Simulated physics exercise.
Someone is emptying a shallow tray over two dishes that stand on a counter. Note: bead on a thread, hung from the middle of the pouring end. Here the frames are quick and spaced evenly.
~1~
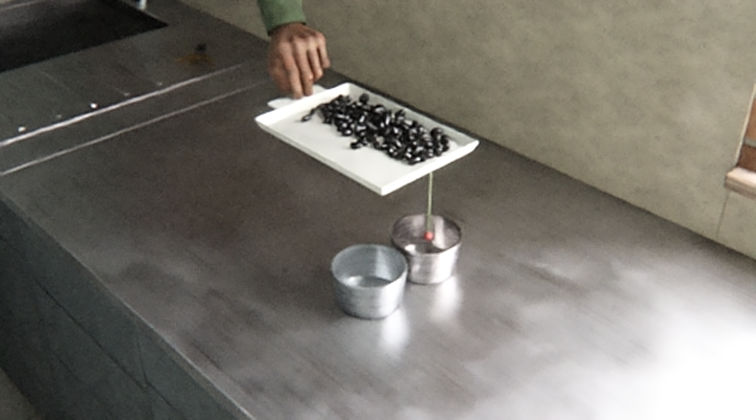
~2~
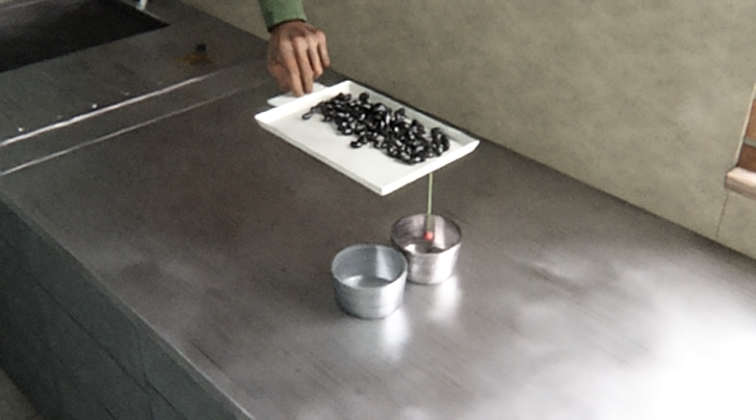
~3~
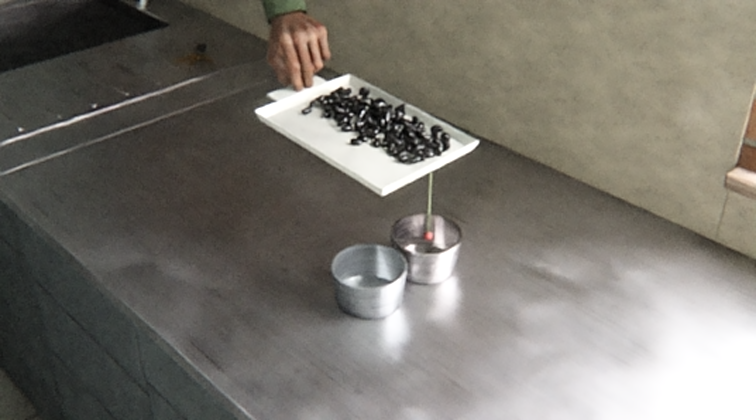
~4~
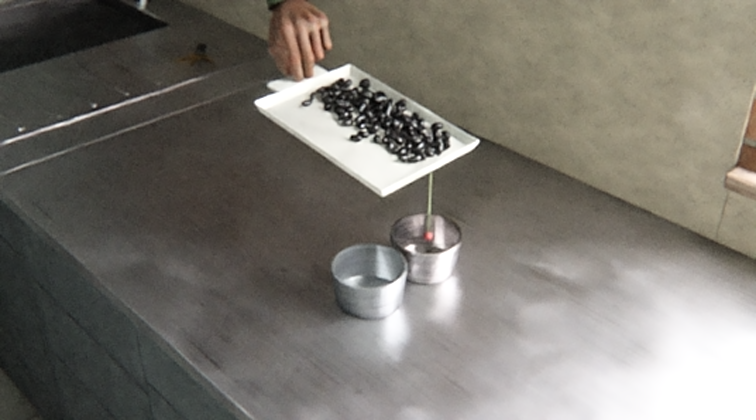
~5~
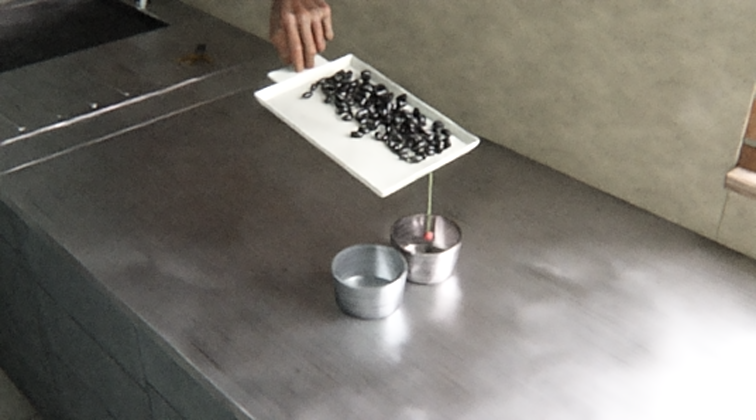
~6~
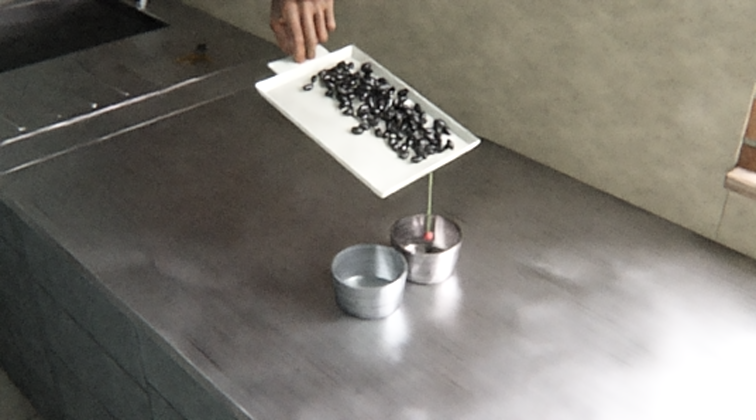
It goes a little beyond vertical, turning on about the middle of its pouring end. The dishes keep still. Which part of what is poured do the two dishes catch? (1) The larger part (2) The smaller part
The smaller part.
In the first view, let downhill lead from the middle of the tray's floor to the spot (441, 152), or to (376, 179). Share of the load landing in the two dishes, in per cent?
In turn, 0 percent and then 70 percent.
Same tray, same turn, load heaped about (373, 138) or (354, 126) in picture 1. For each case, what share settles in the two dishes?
About 10 % and 10 %.
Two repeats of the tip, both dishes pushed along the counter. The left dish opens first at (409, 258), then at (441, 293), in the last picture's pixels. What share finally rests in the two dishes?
It comes to near 30 per cent the first time and near 50 per cent the second time.
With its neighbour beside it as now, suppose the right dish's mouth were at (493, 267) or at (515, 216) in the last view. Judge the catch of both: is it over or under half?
Short of half and then Short of half.
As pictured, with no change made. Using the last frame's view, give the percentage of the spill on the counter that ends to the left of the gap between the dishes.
Around 10 per cent, I reckon.
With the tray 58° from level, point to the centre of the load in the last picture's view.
Roughly at (415, 151).
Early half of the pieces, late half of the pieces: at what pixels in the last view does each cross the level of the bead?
First around (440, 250), afterwards around (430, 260).
Shortly afterwards, tray tipped steeply; all but a few on the tray; only a few outside both; a little in the air.
Next, tray tipped right over; a little on the tray; a little in the left dish; near two thirds outside both; near a quarter in the air.
Some moments later, tray tipped past a quarter turn; a little in the left dish; all but a few outside both.
In the end, tray tipped past a quarter turn; a little in the left dish; none at all in the right dish; all but a few outside both.
